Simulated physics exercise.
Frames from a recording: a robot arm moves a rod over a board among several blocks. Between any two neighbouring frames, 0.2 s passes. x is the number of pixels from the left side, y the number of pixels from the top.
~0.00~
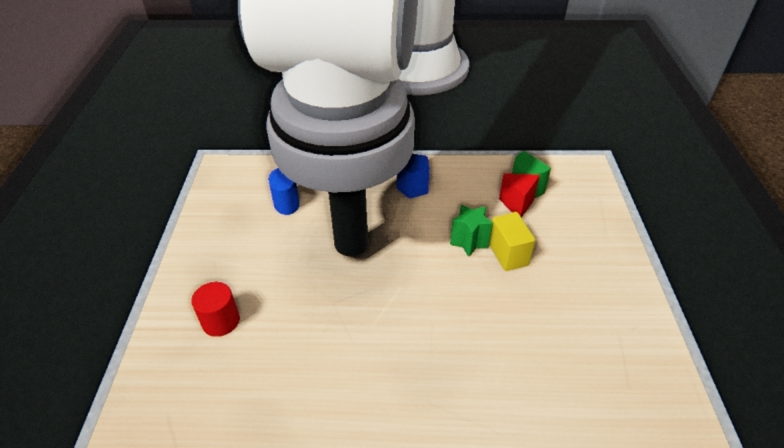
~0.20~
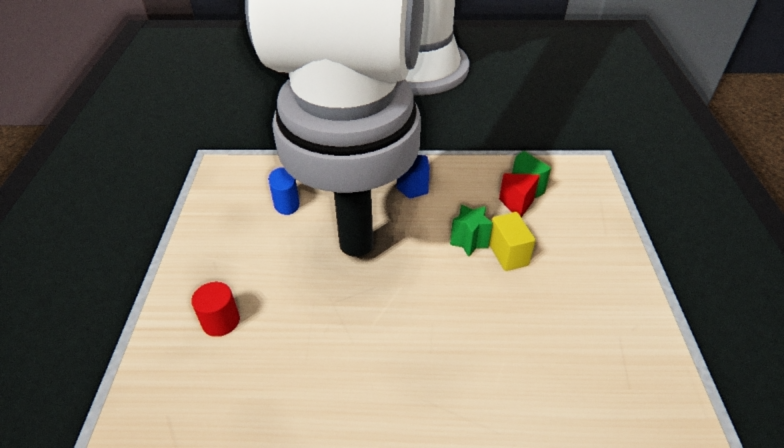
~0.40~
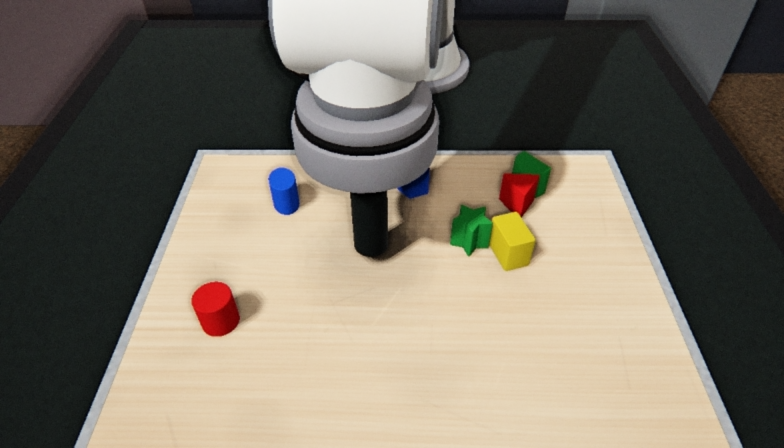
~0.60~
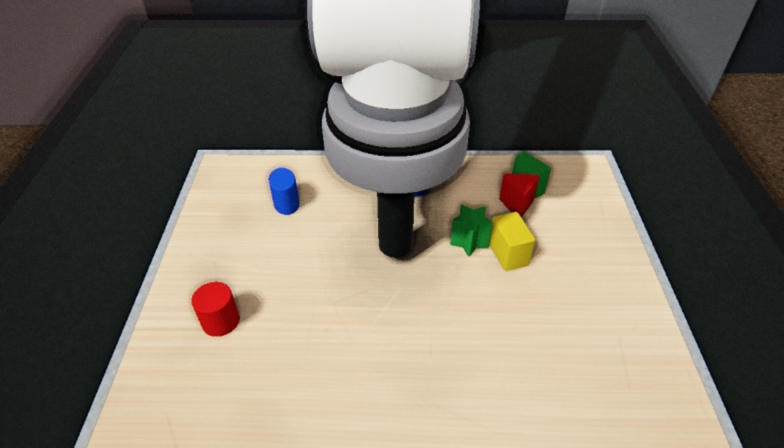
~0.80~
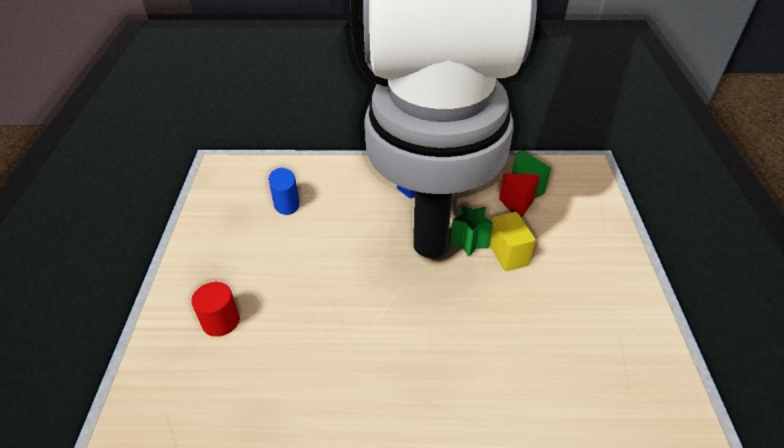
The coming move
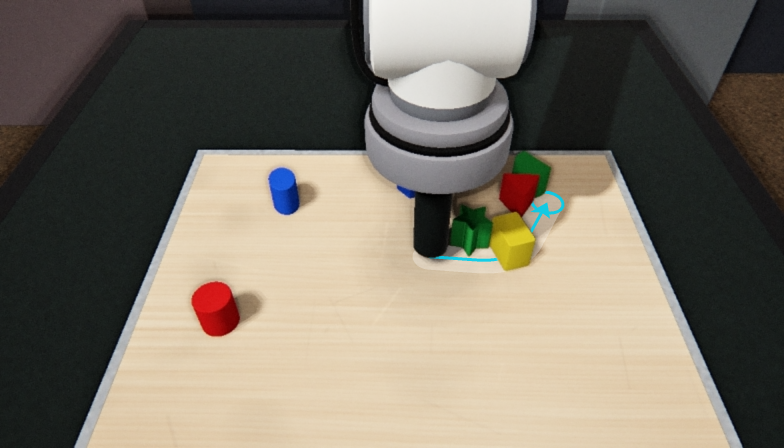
Robot arm sliding a black rod rightward across a wooden board toward a green star-shaped block, the coloured blocks staying still.
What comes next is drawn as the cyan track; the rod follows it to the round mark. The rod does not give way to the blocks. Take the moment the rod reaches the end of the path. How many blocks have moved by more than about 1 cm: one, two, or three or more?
Once the path ends, two blocks will have shifted.
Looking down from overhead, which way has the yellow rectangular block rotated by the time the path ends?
Verdict: Clockwise.
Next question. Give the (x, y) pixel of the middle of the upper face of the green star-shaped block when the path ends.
Its top centre is at about (492, 210).
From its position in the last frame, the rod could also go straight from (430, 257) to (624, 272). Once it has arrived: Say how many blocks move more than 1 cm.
I'd say two blocks get moved.
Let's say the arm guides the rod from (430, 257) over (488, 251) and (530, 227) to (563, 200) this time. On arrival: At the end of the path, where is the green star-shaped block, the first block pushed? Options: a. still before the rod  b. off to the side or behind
I choose b.
The drawn path runs from (430, 257) through (489, 260) and (529, 236) to (547, 202).
The first path, step by step. One third of the way, rod at (492, 249); green star-shaped block at (487, 212), turned 50° anticlockwise; yellow rectangular block at (524, 226).
Two thirds of the way, rod at (531, 225); green star-shaped block at (492, 210), turned 90° anticlockwise; yellow rectangular block at (566, 210), turned 20° clockwise.
At the end, rod at (550, 191); green star-shaped block at (492, 210), turned 90° anticlockwise; yellow rectangular block at (574, 207), turned 45° clockwise; red triangle at (520, 179); green D-shaped block at (530, 160), turned 15° anticlockwise.
